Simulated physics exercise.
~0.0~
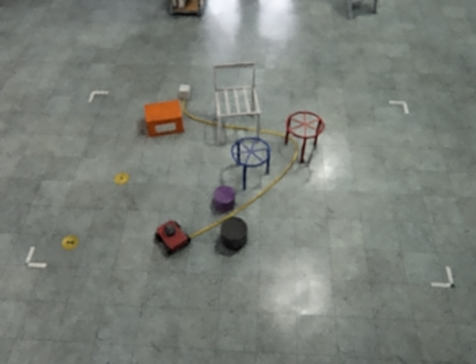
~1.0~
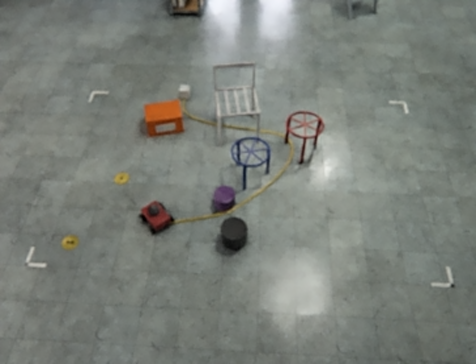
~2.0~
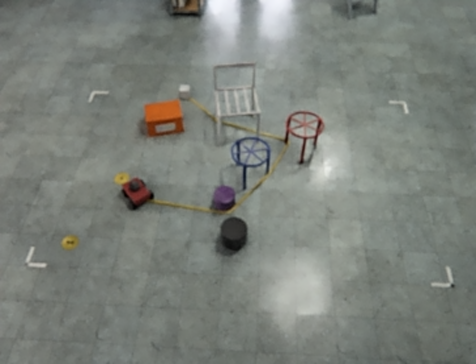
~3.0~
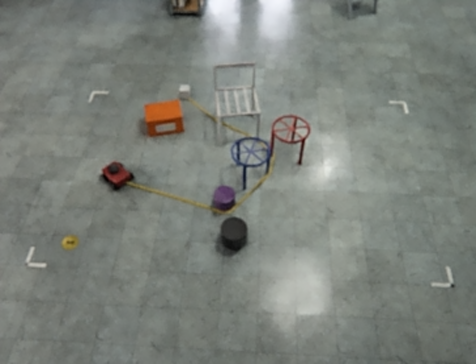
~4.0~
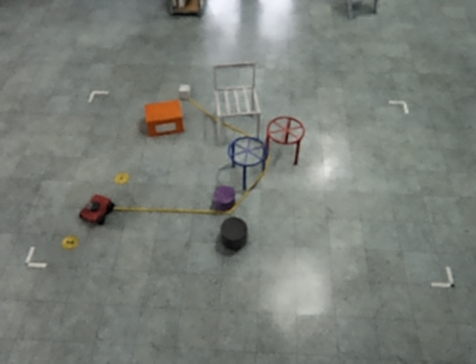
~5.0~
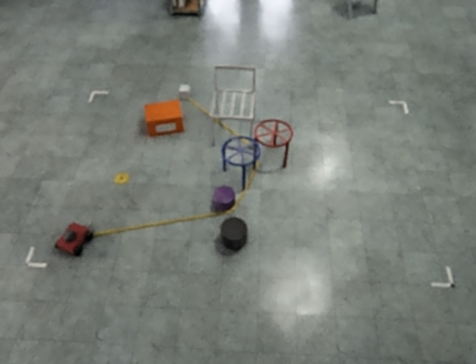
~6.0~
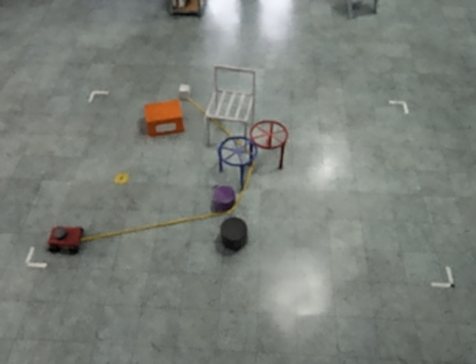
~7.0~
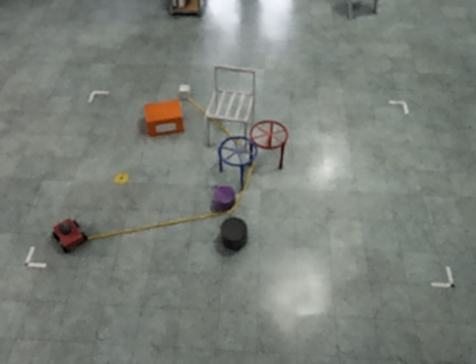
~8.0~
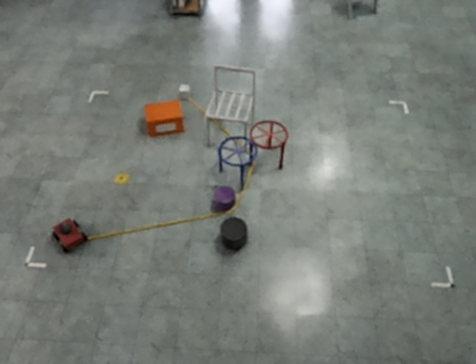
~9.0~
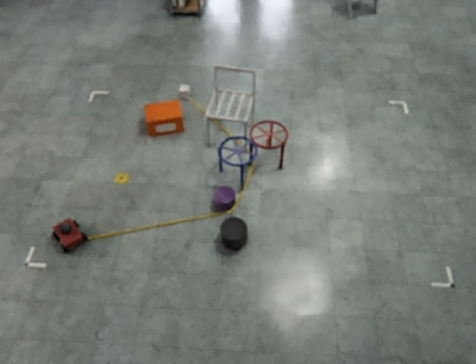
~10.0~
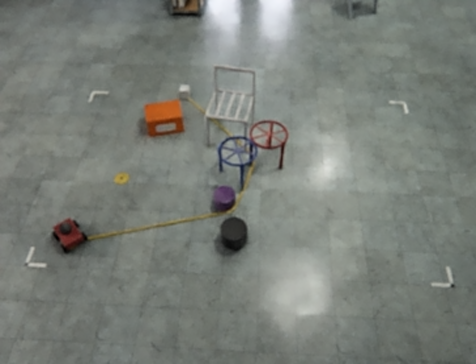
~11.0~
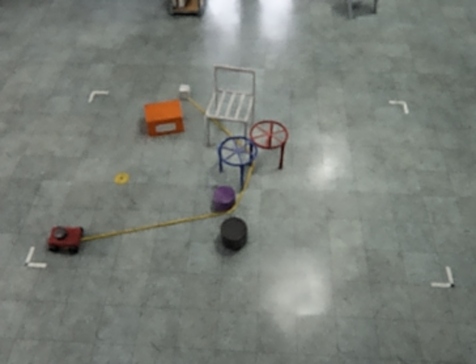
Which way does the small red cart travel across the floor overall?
The cart travels to the left, first heading up and left and then down and left.
